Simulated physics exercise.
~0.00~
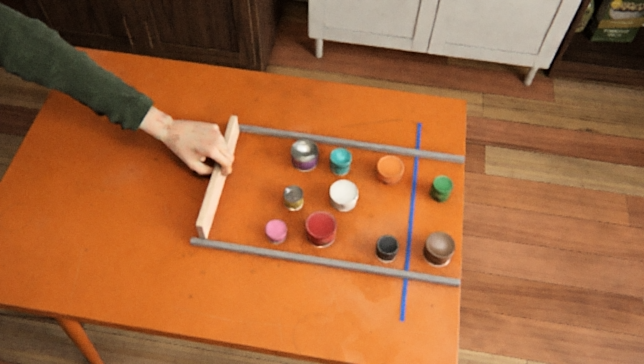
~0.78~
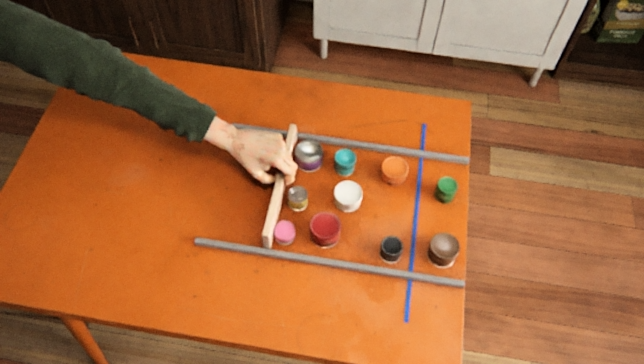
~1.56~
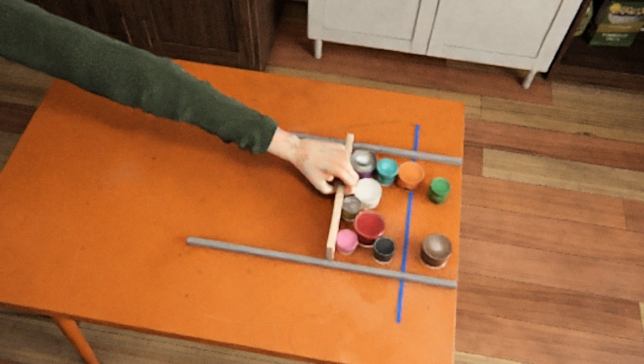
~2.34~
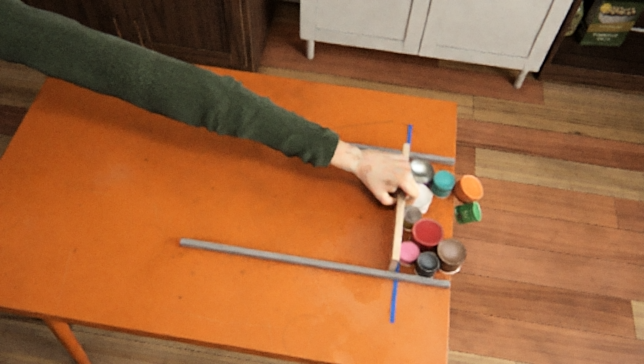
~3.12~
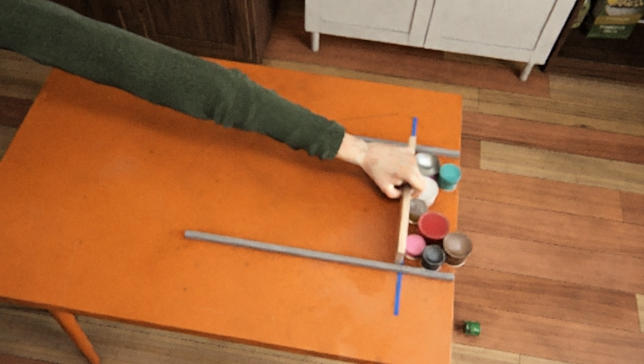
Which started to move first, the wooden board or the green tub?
The wooden board started to move first. The green tub stayed where it was until the board had pushed the other pots up close to the table's edge.
